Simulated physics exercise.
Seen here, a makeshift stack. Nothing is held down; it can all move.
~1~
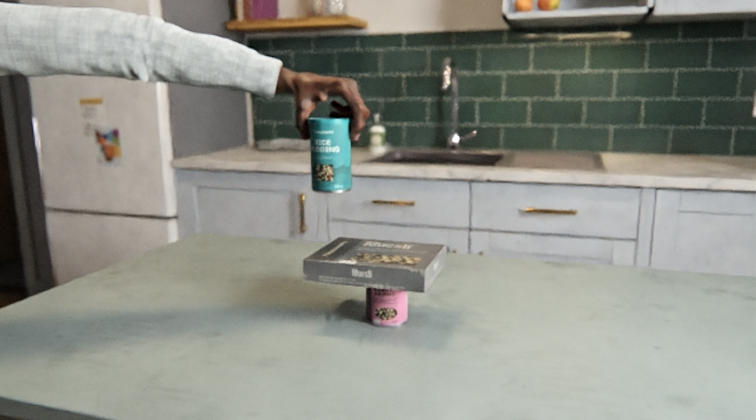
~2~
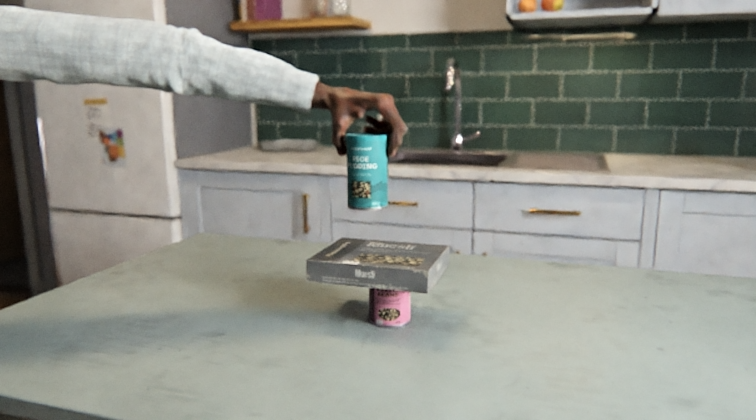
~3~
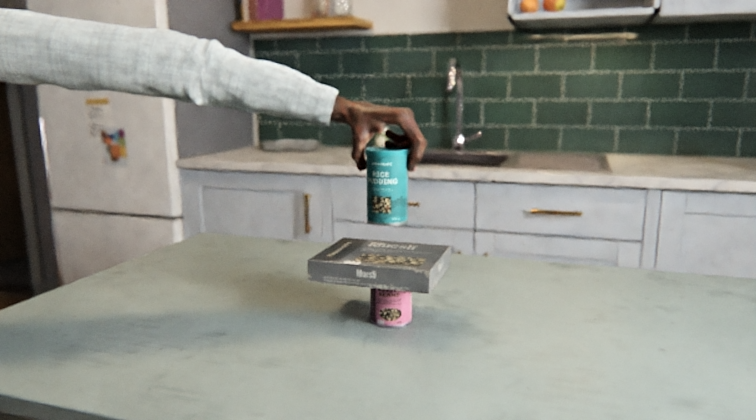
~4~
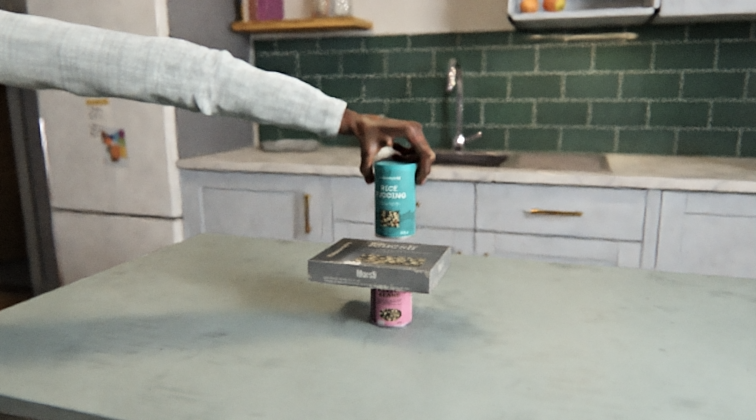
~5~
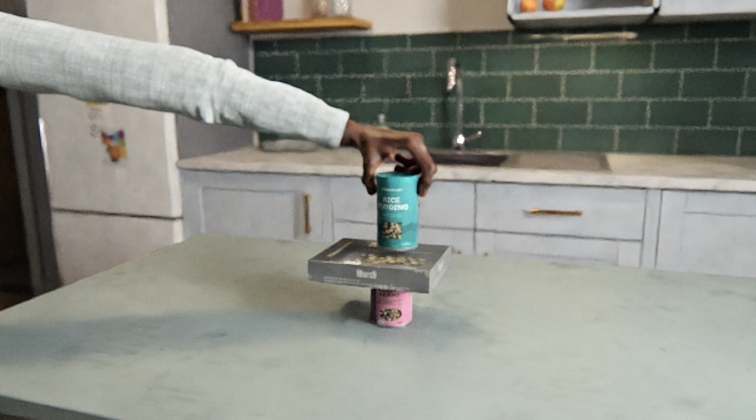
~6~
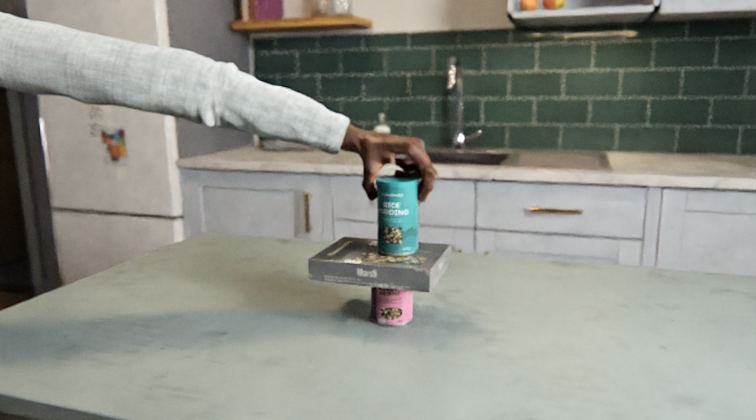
A hand in a light sleeve held a turquoise tin above a flat grey packet sitting on a small pink tin, moved it right and lowered it onto the packet, keeping hold of it.
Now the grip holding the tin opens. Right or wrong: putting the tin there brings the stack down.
Wrong, the stack stays up.
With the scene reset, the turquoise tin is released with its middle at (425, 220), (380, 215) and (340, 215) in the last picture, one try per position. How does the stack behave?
First time it stays put, second time it stays put, third time it falls over.
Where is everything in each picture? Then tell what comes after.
In the first picture, still above its spot; turquoise tin (331, 155); grey packet (378, 262).
In the second picture, still above its spot; turquoise tin (367, 171); grey packet (381, 263).
In the third picture, still above its spot; turquoise tin (387, 186); grey packet (382, 263).
In the fourth picture, still above its spot; turquoise tin (395, 199); grey packet (382, 263).
In the fifth picture, still above its spot; turquoise tin (397, 210); grey packet (382, 263).
In the sixth picture, in place under the hand; turquoise tin (398, 215); grey packet (383, 262).
Then, 0.20 s after the last picture, nothing has stirred.
Then, 0.40 s after the last picture, turquoise tin resting near (398, 216).
At rest, all 3 in place. Seen from the same camera at the end, turquoise tin near (398, 216). The stack stays up.
